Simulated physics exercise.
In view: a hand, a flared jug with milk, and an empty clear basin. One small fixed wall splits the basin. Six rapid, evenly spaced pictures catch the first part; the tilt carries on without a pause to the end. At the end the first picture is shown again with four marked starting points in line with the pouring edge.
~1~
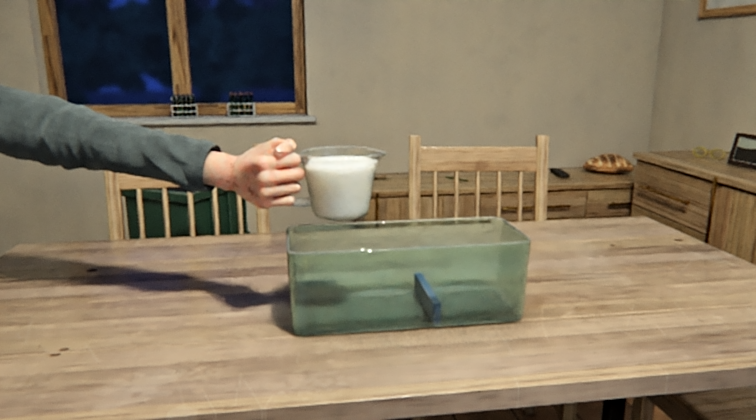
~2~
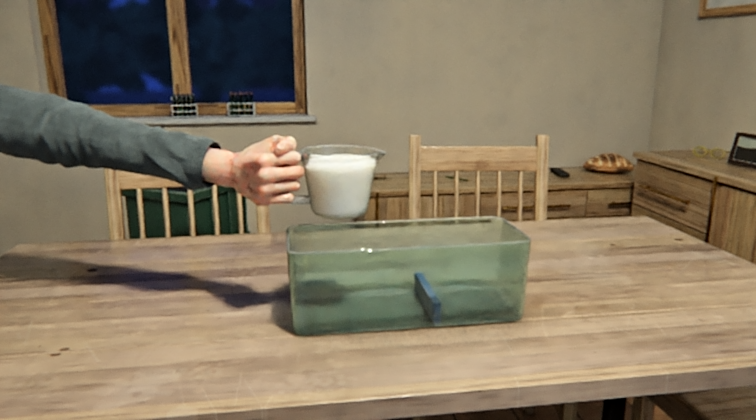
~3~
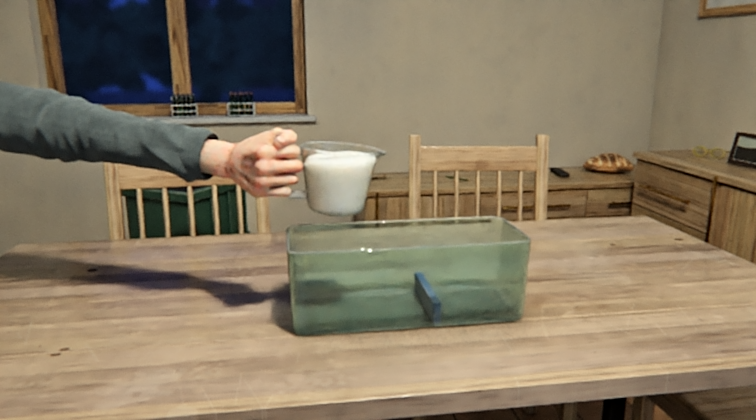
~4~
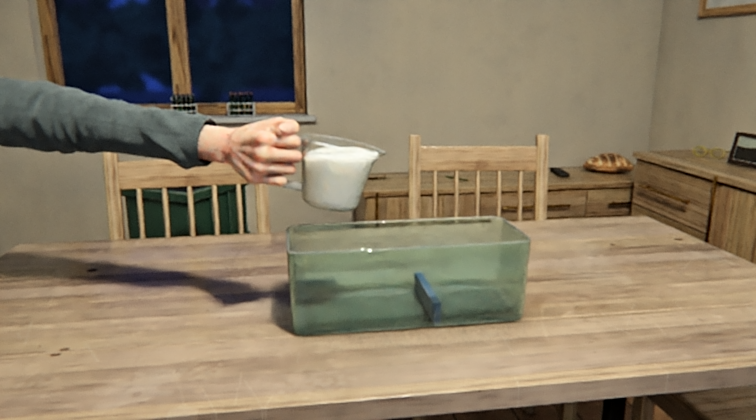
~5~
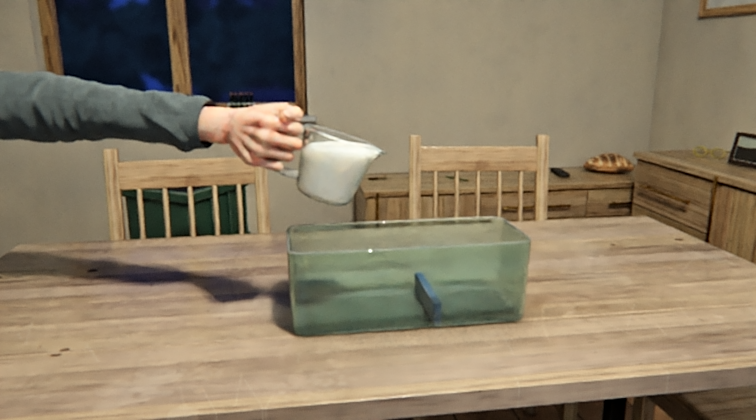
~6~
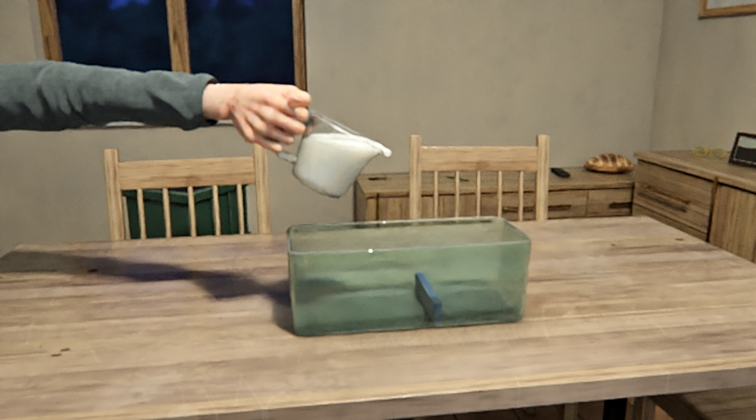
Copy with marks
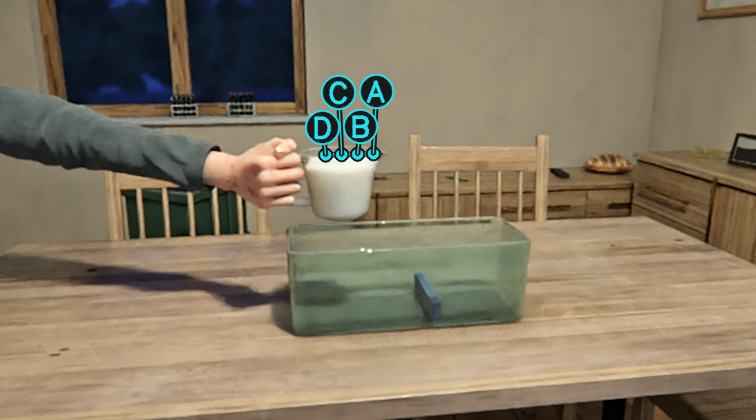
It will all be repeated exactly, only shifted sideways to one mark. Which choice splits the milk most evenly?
Take B.
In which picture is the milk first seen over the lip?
Picture 6.
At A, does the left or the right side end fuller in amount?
More ends on the right.
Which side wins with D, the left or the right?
More ends on the left.
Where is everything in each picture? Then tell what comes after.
In the first frame, upright, lip at (385, 153); basin from (293, 334) to (522, 318); top of the wall at (427, 286); nothing has left yet.
In the second frame, upright, lip at (386, 153); nothing has left yet.
In the third frame, tipped about 5°, lip at (385, 153); nothing has left yet.
In the fourth frame, tipped about 11°, lip at (385, 153); nothing has left yet.
In the fifth frame, tipped about 19°, lip at (385, 153); nothing has left yet.
In the sixth frame, tipped about 29°, lip at (385, 153); milk is over the lip, down to (385, 153).
On the marked copy, A at (373, 153); B at (357, 154); C at (341, 154); D at (325, 155).
With A, about 17 % ends left of the wall and 81 % right of it.
With B, about 49 % ends left of the wall and 50 % right of it.
With C, about 87 % ends left of the wall and 11 % right of it.
With D, about 85 % ends left of the wall and 12 % right of it; 3 % is lost outside.
